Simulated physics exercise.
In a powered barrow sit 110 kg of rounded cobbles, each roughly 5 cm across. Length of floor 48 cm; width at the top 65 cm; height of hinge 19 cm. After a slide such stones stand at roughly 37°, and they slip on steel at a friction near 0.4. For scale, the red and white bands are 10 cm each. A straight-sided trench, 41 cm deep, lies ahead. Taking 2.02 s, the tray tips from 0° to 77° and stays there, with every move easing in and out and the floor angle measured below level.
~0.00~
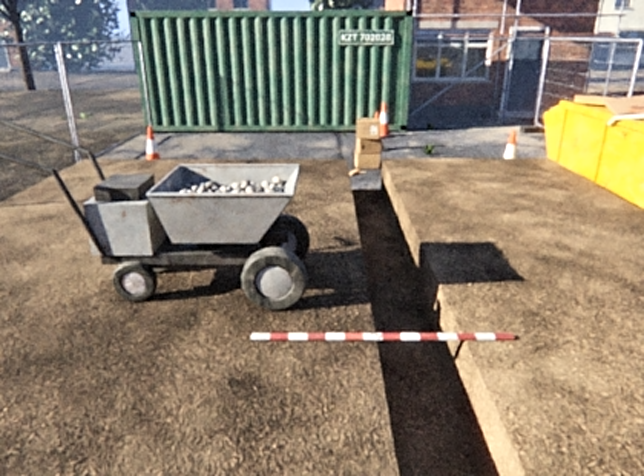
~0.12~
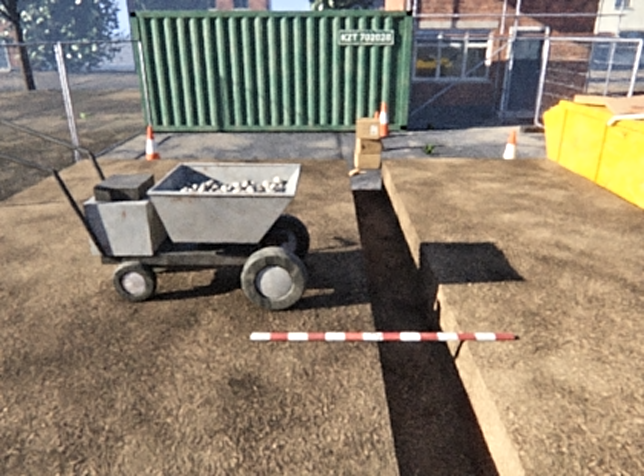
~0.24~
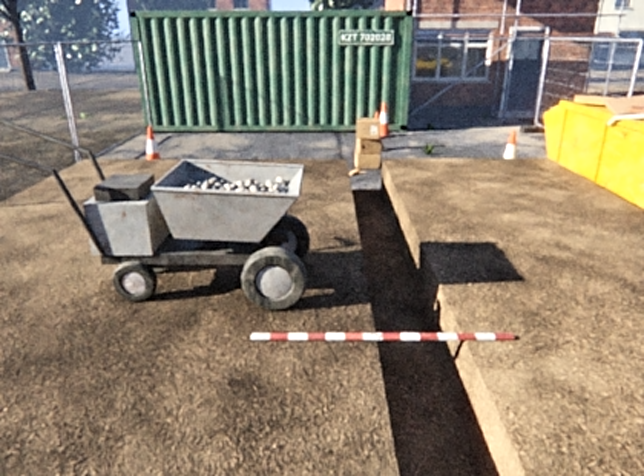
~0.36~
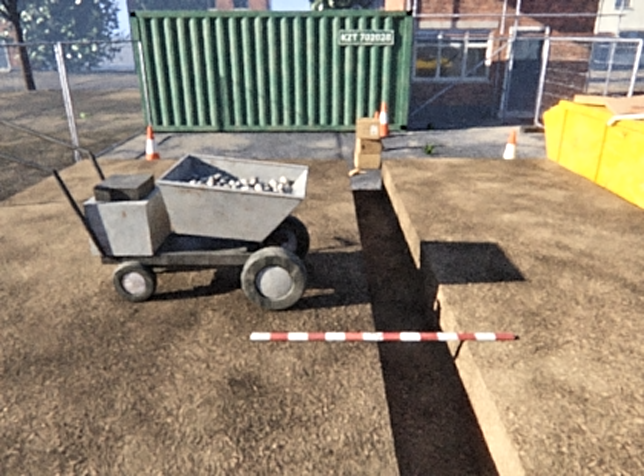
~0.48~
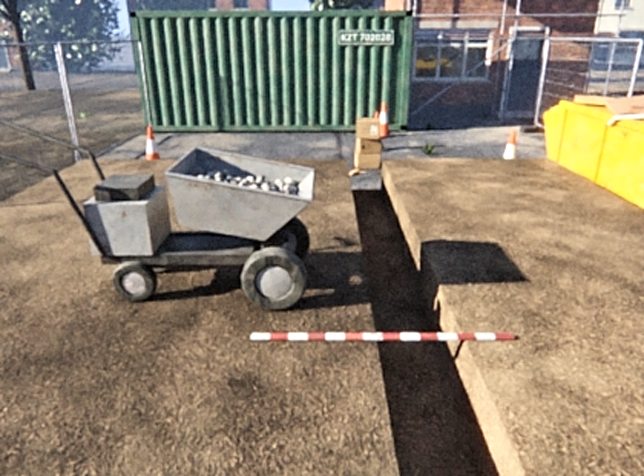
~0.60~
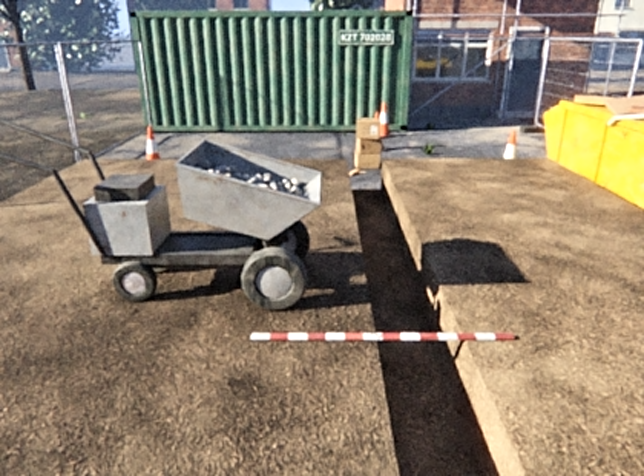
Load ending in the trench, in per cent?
100 per cent.
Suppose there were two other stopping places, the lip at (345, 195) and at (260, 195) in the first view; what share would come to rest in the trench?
That gives roughly 70 per cent and roughly 80 per cent.
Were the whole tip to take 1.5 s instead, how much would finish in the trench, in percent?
Near 100 per cent.
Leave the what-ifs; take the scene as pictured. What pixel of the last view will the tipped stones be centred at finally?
Look at roughly (406, 330).
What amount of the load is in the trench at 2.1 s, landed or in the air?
By that point it's something like 65 in a hundred.
After 1.5 s the floor is at 65°; 98 % in the tray, 1 % in the trench; the foremost stones are at (378, 245).
After 2.1 s the floor is at 77°; 35 % in the tray, 65 % in the trench; the foremost stones are at (433, 330).
After 2.5 s the floor is at 77°; 10 % in the tray, 90 % in the trench; the foremost stones are at (435, 335).
After 4.4 s the floor is at 77°; 0 % in the tray, 100 % in the trench; the foremost stones are at (435, 335).
